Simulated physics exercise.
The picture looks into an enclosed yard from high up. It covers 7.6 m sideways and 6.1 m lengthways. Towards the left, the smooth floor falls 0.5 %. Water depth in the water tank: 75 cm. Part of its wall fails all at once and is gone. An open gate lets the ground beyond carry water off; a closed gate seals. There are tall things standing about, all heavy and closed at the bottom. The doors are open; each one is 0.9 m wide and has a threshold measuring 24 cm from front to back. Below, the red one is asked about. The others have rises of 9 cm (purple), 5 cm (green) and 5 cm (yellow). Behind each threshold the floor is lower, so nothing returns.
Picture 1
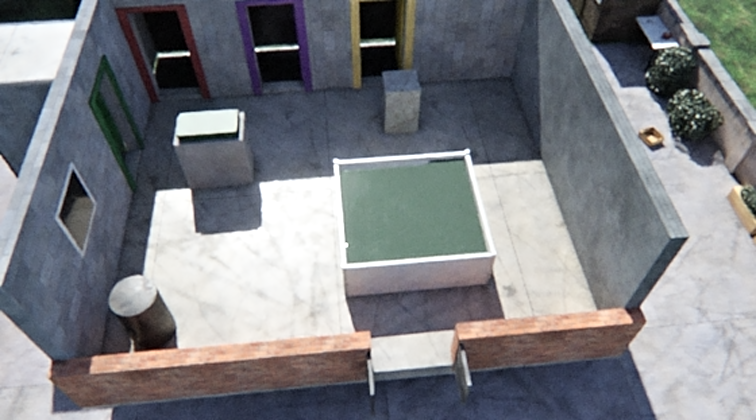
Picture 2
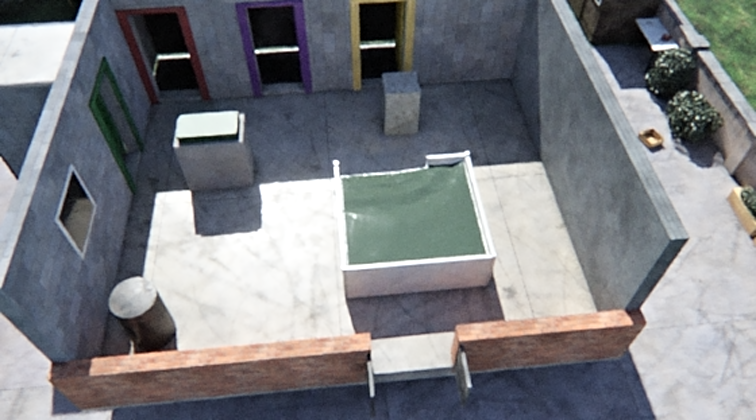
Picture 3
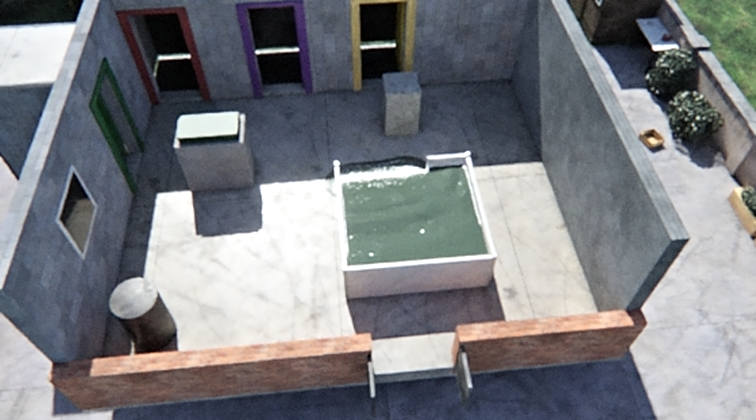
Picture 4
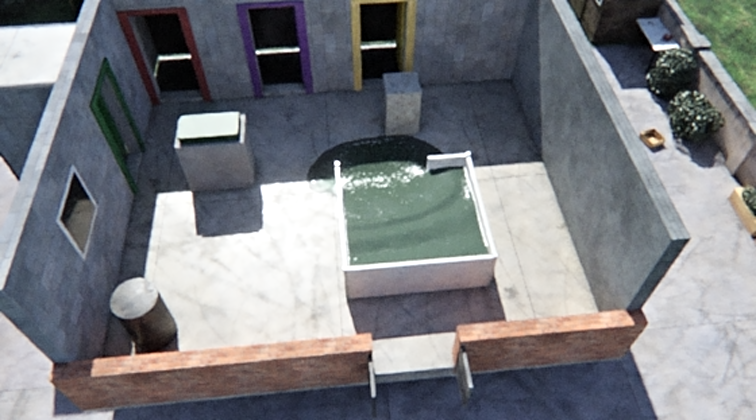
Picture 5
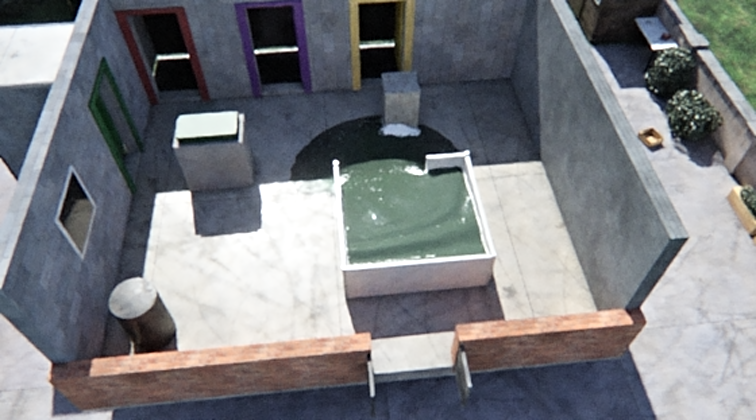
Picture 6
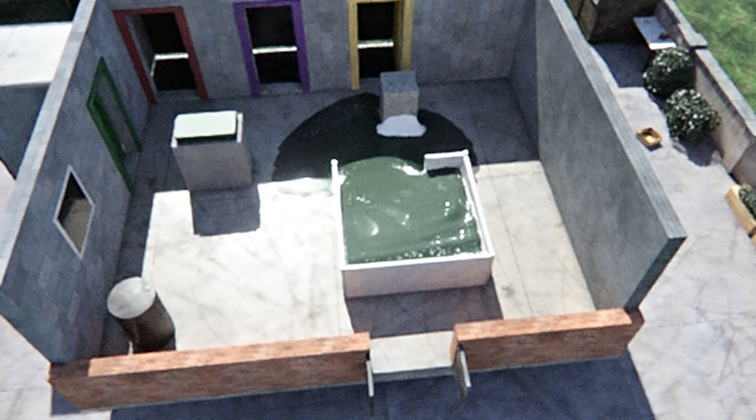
Dark green water pouring through a gap in a white tank's far wall, spreading across the yard floor and around a grey block.
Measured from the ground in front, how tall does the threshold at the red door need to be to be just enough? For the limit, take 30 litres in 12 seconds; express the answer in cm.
It needs to be about 19 cm tall.
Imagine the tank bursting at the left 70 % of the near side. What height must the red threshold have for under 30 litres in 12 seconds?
It needs to be about 10.5 cm high.
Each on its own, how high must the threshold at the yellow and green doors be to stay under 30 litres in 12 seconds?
Roughly 24 cm for the yellow door and roughly 8.5 cm for the green door.
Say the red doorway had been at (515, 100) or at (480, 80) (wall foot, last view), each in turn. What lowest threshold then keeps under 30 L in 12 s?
Minimums: Roughly 11.0 cm and 9.5 cm.
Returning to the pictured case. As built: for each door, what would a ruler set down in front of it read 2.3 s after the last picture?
Depths in cm - red: 18, purple: 21, green: 6, yellow: 16.
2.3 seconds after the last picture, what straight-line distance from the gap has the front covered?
Roughly 5.2 m from the gap.
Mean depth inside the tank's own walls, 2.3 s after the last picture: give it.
The mean depth is roughly 26 cm.
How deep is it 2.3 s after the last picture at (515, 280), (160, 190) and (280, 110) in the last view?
Ordered as asked: 0, 0, 18 cm.
Then, 0.7 s after the last picture water covers 25 % of the floor, deepest (45 cm) near (392, 139); it has not reached the red door.
Then, 2.3 s after the last picture water covers 45 % of the floor, deepest (38 cm) near (157, 113); 18 cm at the red door, 4 litres in over its 10 cm threshold.
Then, 11.3 s after the last picture water covers 95 % of the floor, deepest (10 cm) near (331, 362); 9 cm at the red door, 134 litres in over its 10 cm threshold.
At the red door as built, the water peaked near 20 cm, 2.5 s after the last picture.
With a threshold of 17 cm, 44 litres would have come in within the 12 s; with 23 cm, 17 litres. So under 30 litres takes about 19 cm.
